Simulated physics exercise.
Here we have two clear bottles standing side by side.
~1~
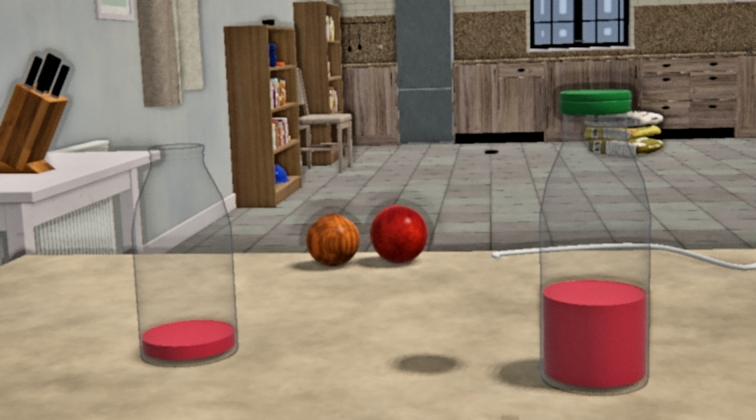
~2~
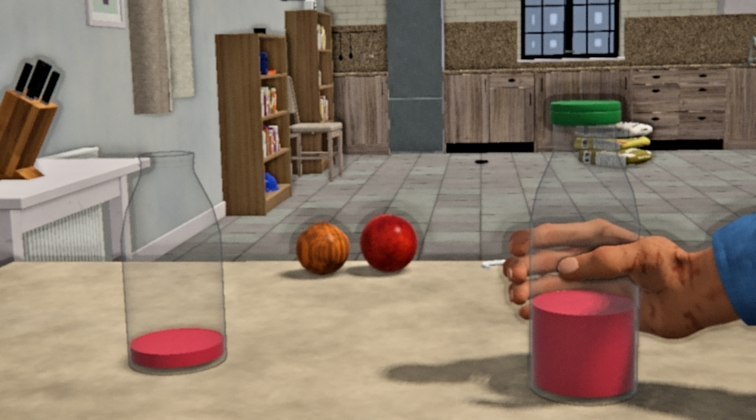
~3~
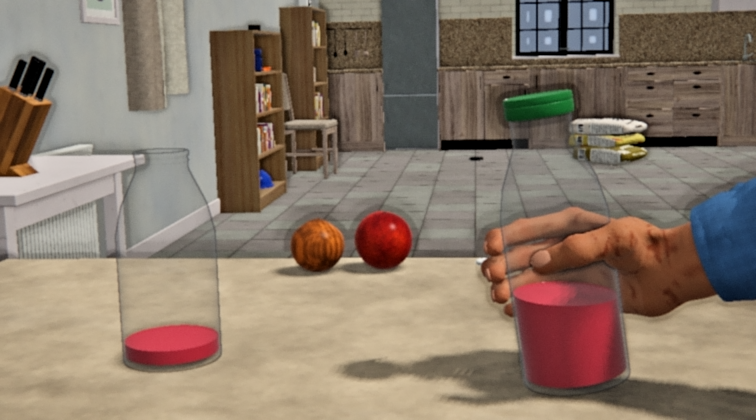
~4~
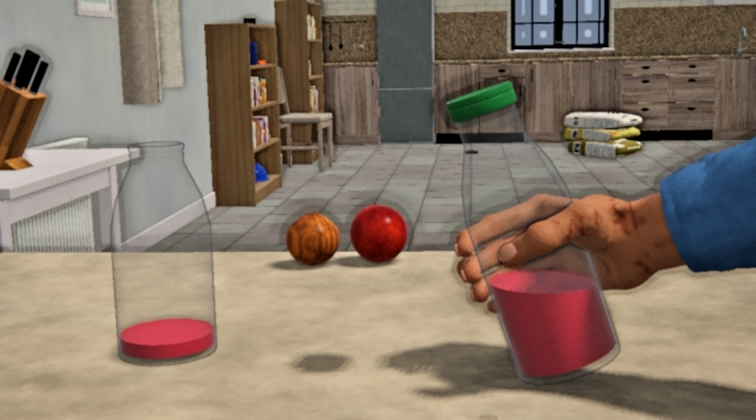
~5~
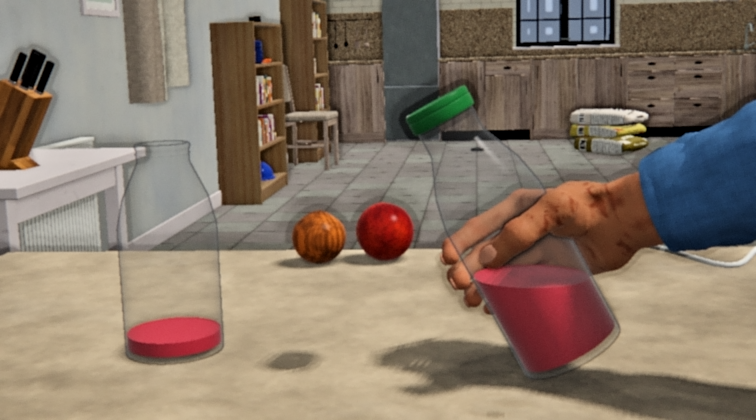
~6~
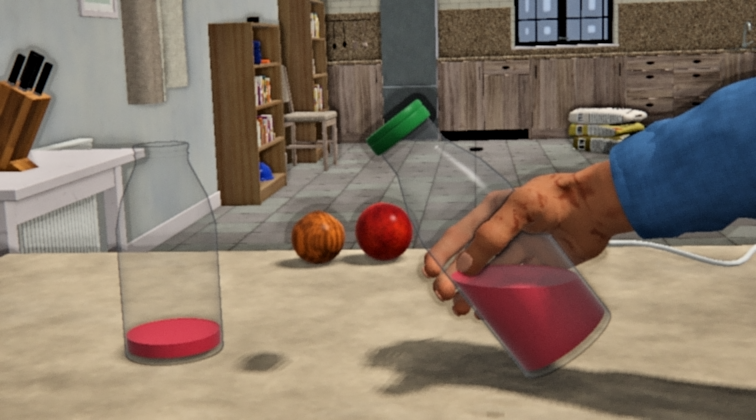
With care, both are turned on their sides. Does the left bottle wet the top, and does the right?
The left one holds it all and the right one holds it all.
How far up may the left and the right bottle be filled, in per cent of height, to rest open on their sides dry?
About 18 and 16 per cent.
Shortly, the right bottle is nearly down; right bottle, no leak.
Then, the right bottle lies flat; right bottle, no leak.
At the finish, both lie flat; right bottle, no leak; left bottle, no leak.
